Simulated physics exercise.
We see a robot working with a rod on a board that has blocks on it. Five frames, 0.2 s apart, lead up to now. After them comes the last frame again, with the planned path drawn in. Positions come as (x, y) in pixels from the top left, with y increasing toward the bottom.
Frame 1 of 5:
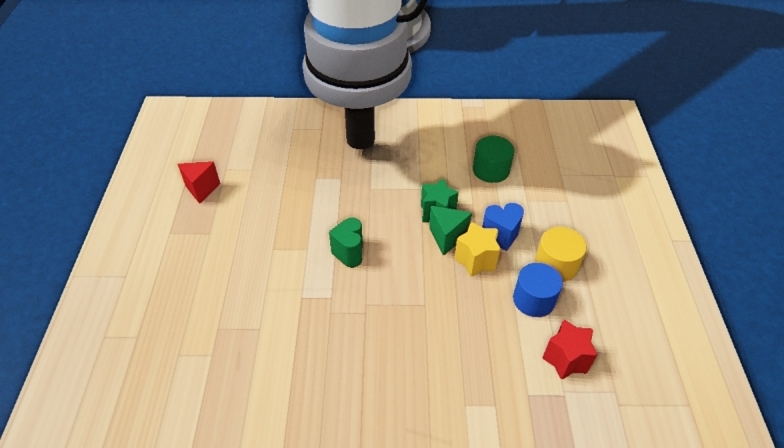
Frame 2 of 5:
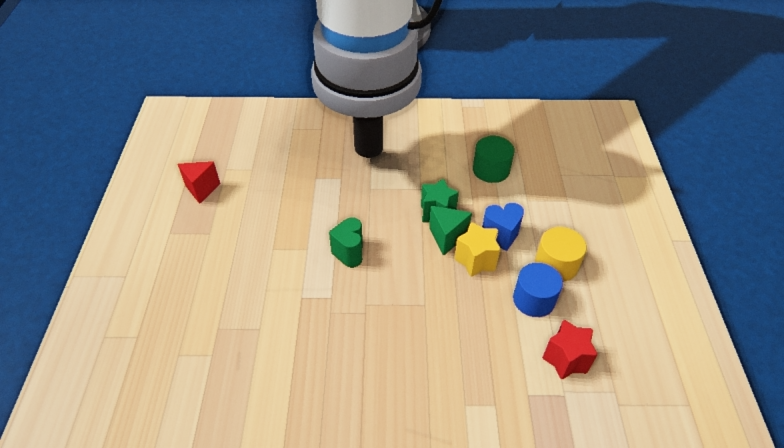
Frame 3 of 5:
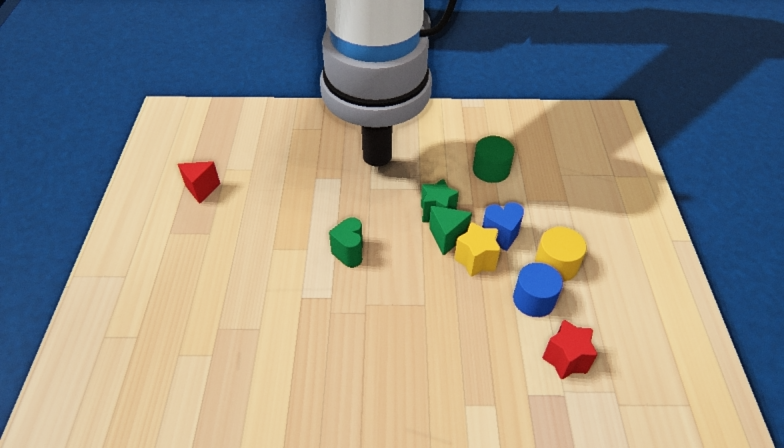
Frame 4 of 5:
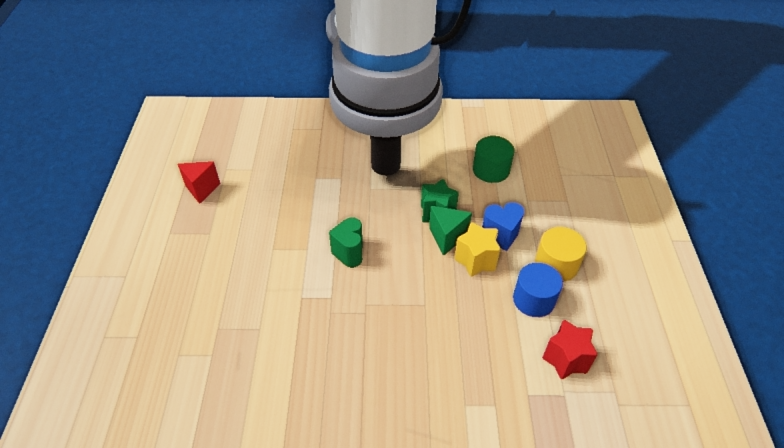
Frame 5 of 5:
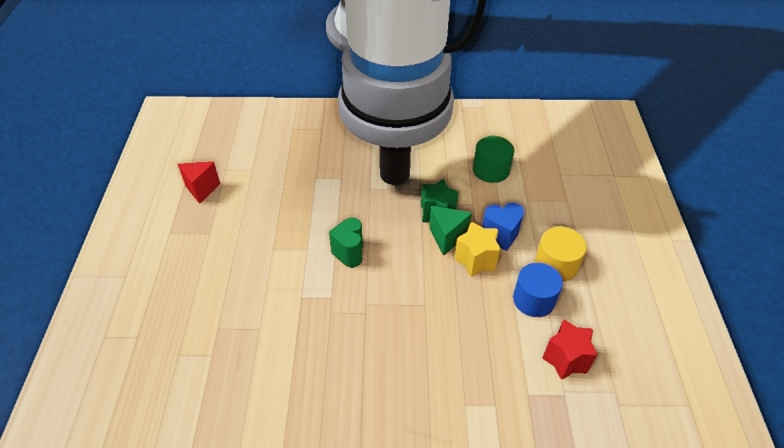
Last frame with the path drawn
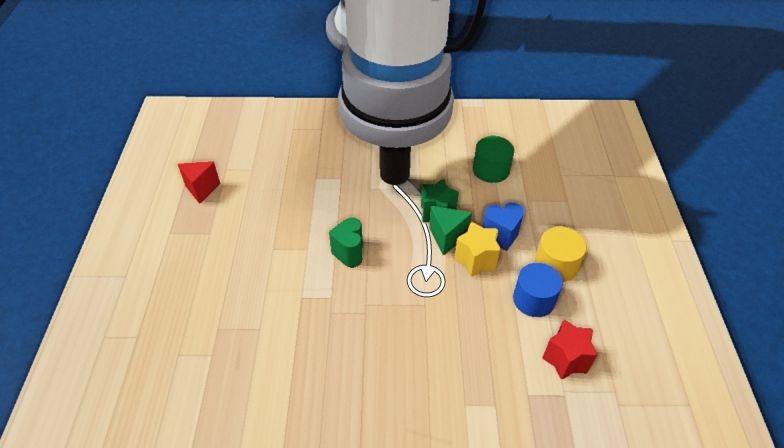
A robot arm moves its black rod slightly down and right toward the still blocks.
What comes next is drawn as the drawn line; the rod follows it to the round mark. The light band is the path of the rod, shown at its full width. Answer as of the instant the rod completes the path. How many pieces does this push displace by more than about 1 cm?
The push moves three or more blocks more than 1 cm.
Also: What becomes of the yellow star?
The answer is that it is displaced.
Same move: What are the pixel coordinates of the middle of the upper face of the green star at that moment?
In the picture, that point is around (462, 206).
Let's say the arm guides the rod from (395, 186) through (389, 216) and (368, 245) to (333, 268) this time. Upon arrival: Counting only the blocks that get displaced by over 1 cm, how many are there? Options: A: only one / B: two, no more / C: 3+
Option A.
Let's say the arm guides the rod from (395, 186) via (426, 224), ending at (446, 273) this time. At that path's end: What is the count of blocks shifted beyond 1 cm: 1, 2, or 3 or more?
The push will move three blocks or more.
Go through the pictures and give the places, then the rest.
Lower end of the rod (361, 140), tops of blocks, green star (439, 192), green triangle (450, 217), yellow star (480, 239), blue heart-shaped block (506, 214), in the first frame.
Rod (369, 148), blocks as before, in the second frame.
Rod (377, 157), blocks as before, in the third frame.
Rod (386, 166), blocks as before, in the fourth frame.
Rod (395, 175), green star (439, 192), green triangle (450, 217), yellow star (480, 239), blue heart-shaped block (506, 214), in the fifth frame.
The drawn path runs from (395, 186) through (418, 212) and (429, 244) to (426, 281).
On the path given first. One third of the way, rod (419, 202); green star (454, 202), turned 15° anticlockwise; green triangle (454, 224), turned 15° anticlockwise.
Two thirds of the way, rod (430, 234); green star (462, 206), turned 15° anticlockwise; green triangle (458, 240), turned 35° anticlockwise; yellow star (490, 245), turned 30° anticlockwise.
At the end, rod (427, 270); green star (462, 206), turned 15° anticlockwise; green triangle (459, 260), turned 95° anticlockwise; yellow star (495, 247), turned 45° anticlockwise; blue heart-shaped block not moved.
